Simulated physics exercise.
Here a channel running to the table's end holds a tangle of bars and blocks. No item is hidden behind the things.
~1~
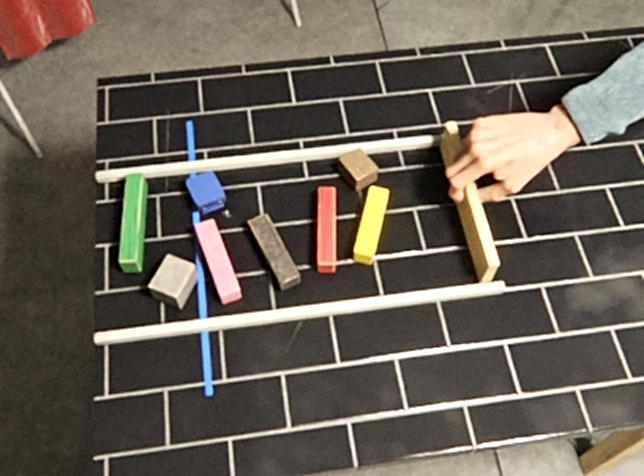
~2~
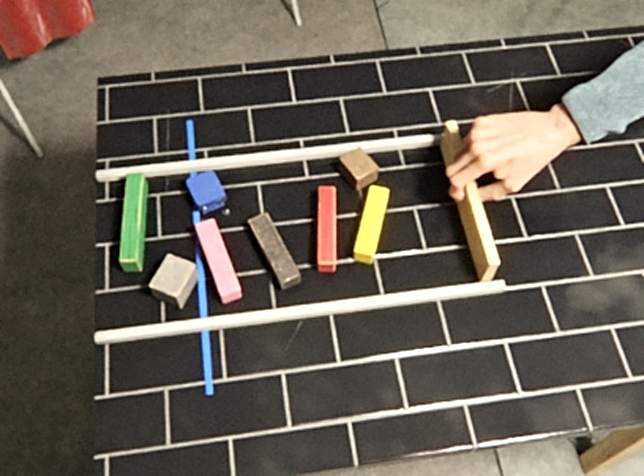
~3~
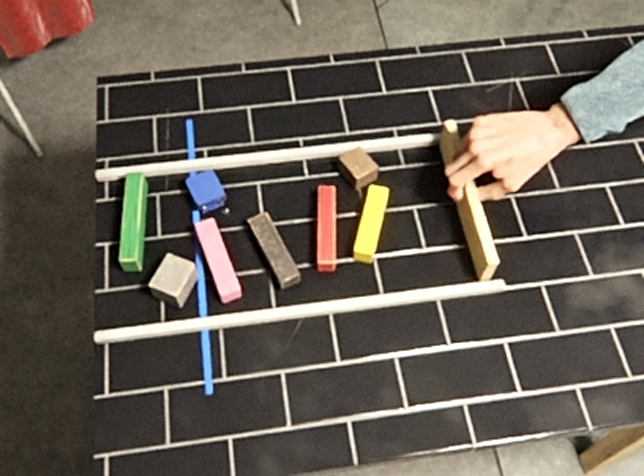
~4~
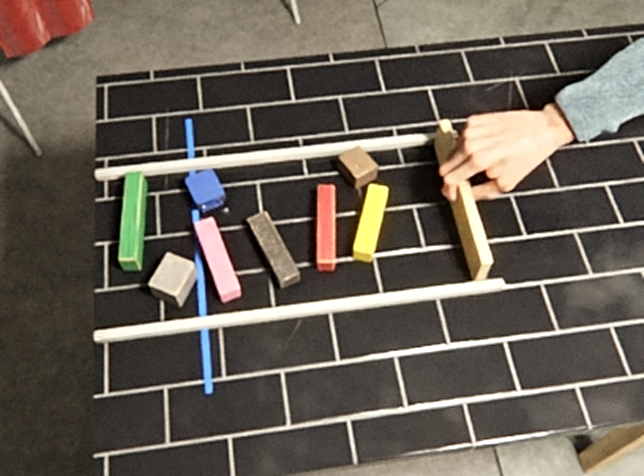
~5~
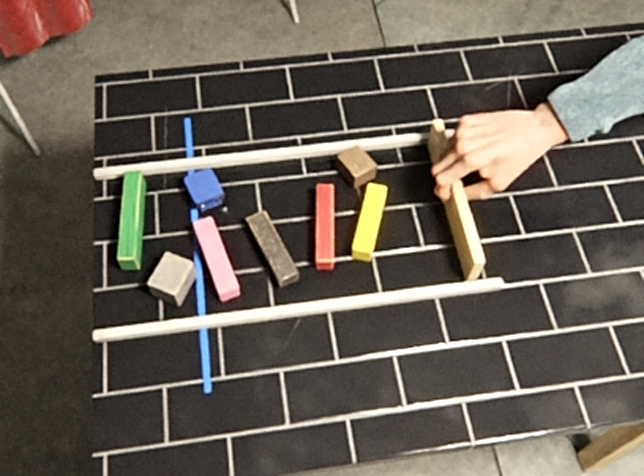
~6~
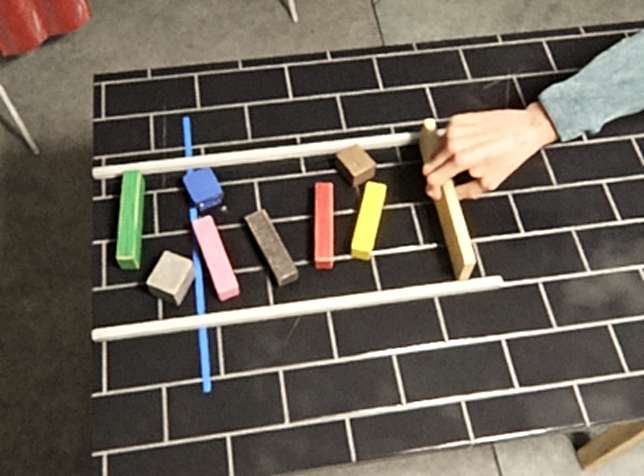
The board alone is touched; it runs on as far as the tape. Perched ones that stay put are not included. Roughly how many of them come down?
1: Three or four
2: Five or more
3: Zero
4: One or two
(3) Zero.
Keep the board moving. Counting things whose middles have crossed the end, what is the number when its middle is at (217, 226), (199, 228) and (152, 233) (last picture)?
0; 0; 3.
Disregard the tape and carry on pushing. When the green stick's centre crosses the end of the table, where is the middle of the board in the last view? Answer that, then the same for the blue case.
Around (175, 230) first and around (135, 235) second.
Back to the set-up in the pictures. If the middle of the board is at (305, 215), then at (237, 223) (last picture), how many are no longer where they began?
I count 4 first and 7 after.
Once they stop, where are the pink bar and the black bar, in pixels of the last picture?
The first comes to rest at (129, 267), and the second at (150, 263).
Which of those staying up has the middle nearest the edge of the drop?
Answer - the grey block.
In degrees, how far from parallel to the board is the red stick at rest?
It is near 0° out of line.
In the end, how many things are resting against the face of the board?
Result: 2 in all.
A little later, none off yet; green stick at rest near (131, 218); grey block at rest near (172, 278); blue case at rest near (203, 190).
Next, none off yet; green stick at rest near (131, 218); grey block shifted about its own width near (141, 288); blue case shifted a little near (184, 190).
When it is over, the number that fall off is zero.
